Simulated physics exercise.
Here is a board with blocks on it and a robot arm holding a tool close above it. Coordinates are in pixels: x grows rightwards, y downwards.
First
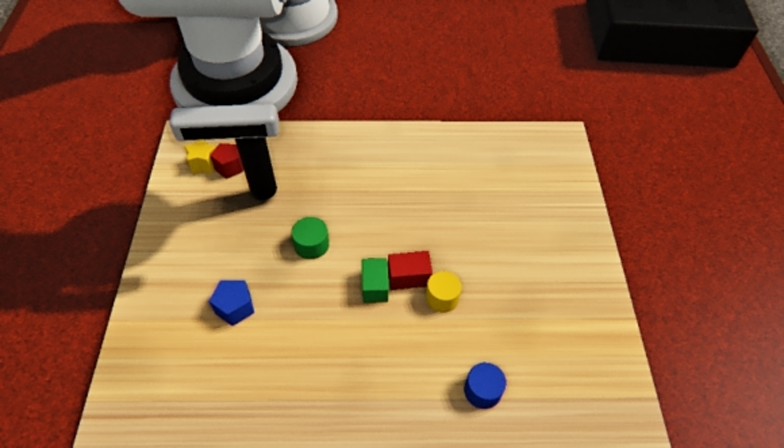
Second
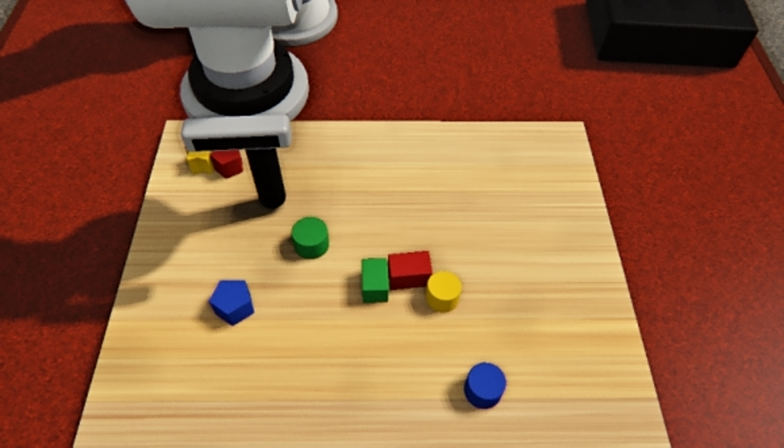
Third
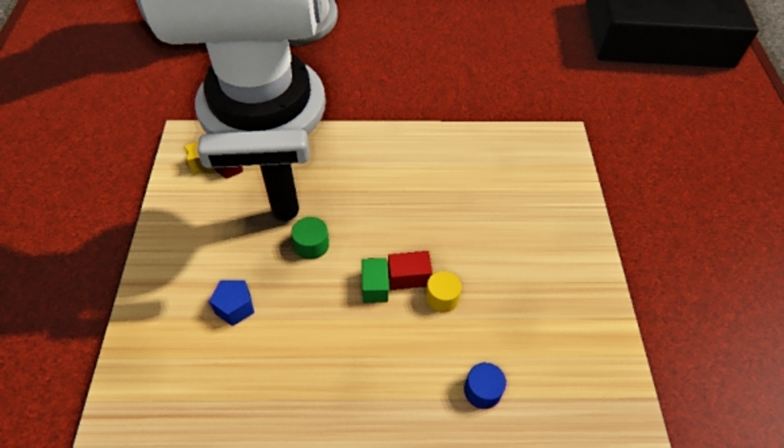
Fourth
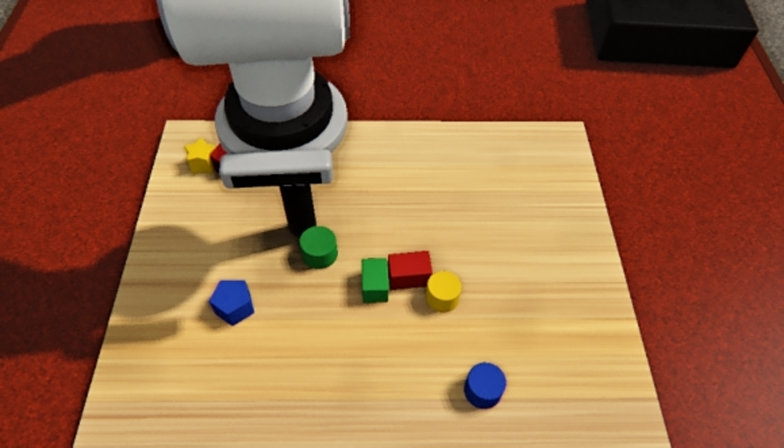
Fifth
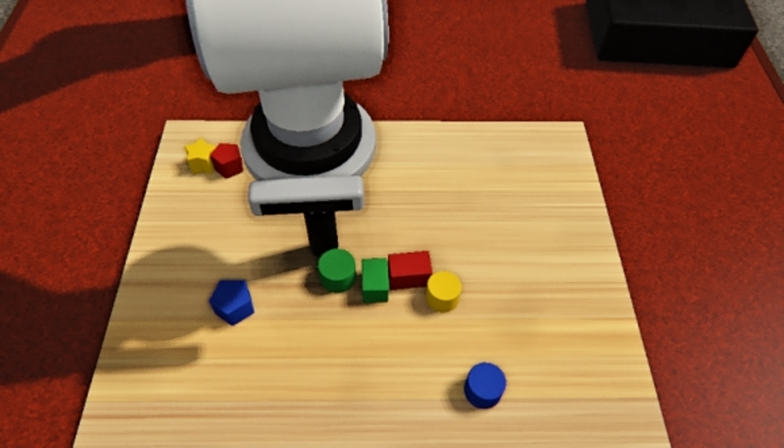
A robot arm with a black, rod-like tool moves down and to the right over a pale wooden board on a red surface, seen from above by a still camera. Yellow and red blocks sit at upper left, blue ones lower left and lower right, and green, red and yellow ones near the middle. The tool reaches the green round block and pushes it down-right, close beside the green rectangular block.
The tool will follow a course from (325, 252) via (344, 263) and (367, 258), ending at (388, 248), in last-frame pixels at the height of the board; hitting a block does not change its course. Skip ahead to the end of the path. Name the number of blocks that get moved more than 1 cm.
The way I see it, the answer is one.
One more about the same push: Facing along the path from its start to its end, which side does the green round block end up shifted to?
Facing the way the path runs, start to end, you'll find the green round block has shifted right.
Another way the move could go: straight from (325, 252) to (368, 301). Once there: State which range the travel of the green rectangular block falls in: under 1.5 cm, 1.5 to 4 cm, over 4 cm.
The answer is 1.5 to 4 cm.
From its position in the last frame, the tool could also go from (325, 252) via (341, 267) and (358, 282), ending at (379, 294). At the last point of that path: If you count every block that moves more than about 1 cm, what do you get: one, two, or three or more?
It shifts three blocks or more.
On the path given first. Halfway along, tool (356, 257); green round block (345, 280).
At the end, tool (388, 243); green round block (345, 280); green rectangular block unmoved.
